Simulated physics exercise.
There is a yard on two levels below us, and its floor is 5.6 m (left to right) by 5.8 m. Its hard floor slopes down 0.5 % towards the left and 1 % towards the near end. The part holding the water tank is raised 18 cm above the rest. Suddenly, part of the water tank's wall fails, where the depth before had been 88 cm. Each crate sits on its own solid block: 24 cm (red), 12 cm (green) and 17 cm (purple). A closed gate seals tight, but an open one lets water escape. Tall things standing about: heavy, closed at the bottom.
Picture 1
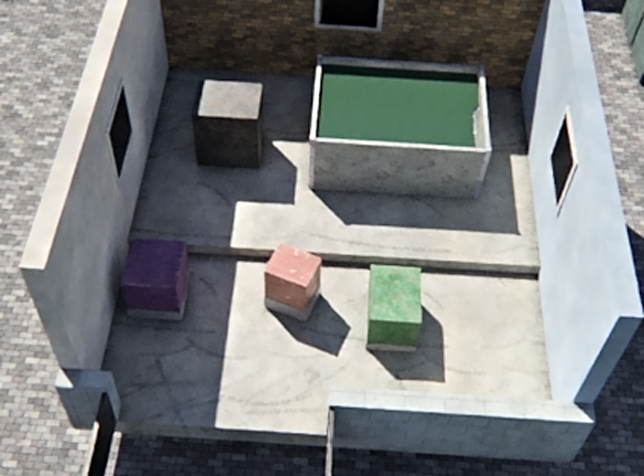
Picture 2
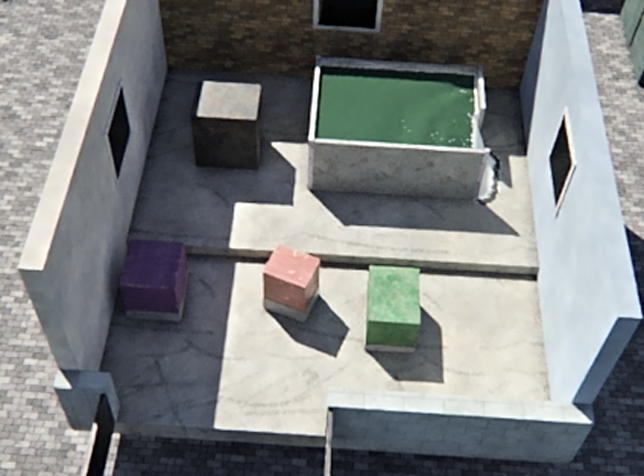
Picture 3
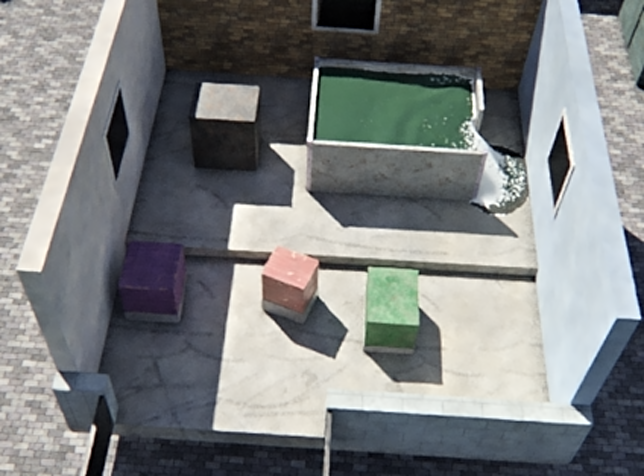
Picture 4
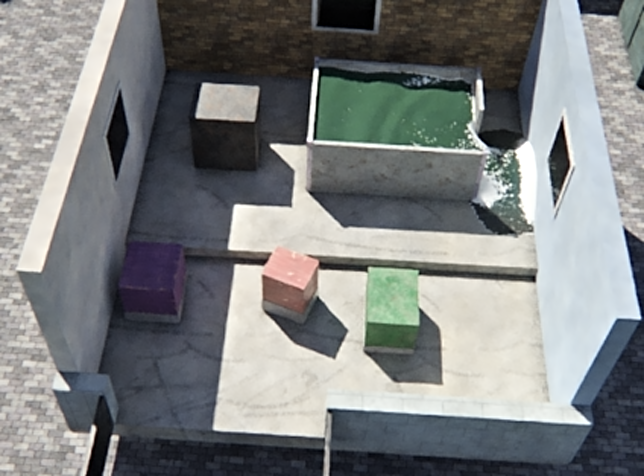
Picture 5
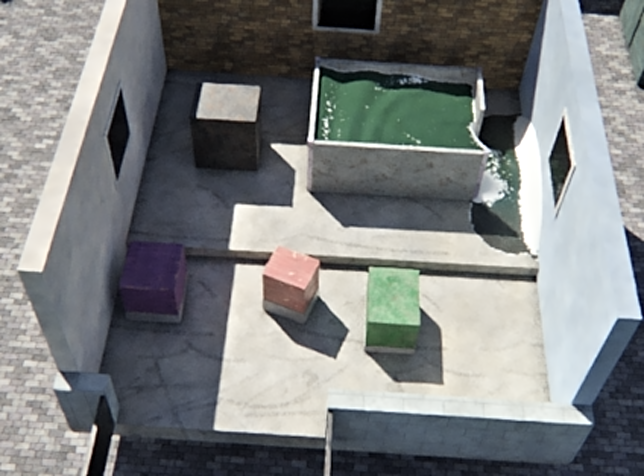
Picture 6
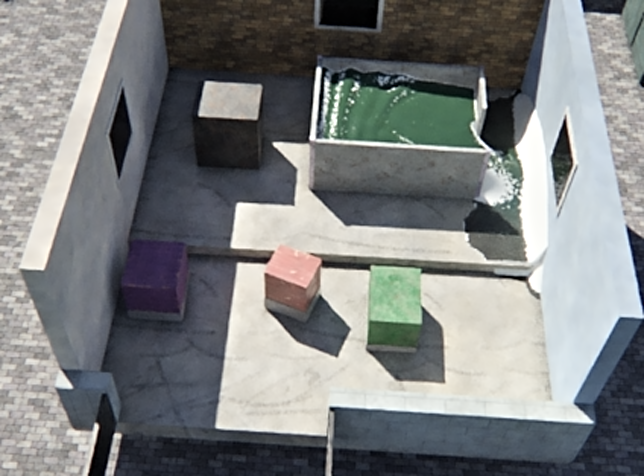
We see a walled yard with purple, pink and green crates below a raised level holding a tank of green water; the tank's right side breaks open, and water pours out, spreading along the right wall to the step.
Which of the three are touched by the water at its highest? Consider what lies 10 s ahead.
Result: The red crate is missed by the water; the green crate is caught by the water; the purple crate is caught by the water.
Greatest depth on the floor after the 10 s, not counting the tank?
Around 16 centimetres.
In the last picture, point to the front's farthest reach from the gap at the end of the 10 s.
I'd put it close to (94, 402).
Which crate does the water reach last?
That would be the purple one.
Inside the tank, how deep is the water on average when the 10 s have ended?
About 13 centimetres on average.
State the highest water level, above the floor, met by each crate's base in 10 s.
Peak readings (cm) - red: 19; green: 16; purple: 24.
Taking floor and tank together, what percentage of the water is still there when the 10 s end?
About 78 percent of the water remains.
A moment later water covers 25 % of the floor and is deepest (63 cm) near (531, 184); red plinth not reached, green plinth reached, purple plinth not reached.
Soon after water covers 40 % of the floor and is deepest (49 cm) near (519, 183); red plinth not reached, green plinth reached, purple plinth not reached.
Next water covers 70 % of the floor and is deepest (37 cm) near (519, 183); red plinth reached, green plinth reached, purple plinth reached.
Later on water covers 85 % of the floor and is deepest (24 cm) near (128, 258); red plinth reached, green plinth reached, purple plinth reached.
At the end water covers 85 % of the floor and is deepest (16 cm) near (556, 431); highest at the red plinth 19 cm, highest at the green plinth 16 cm, highest at the purple plinth 24 cm.
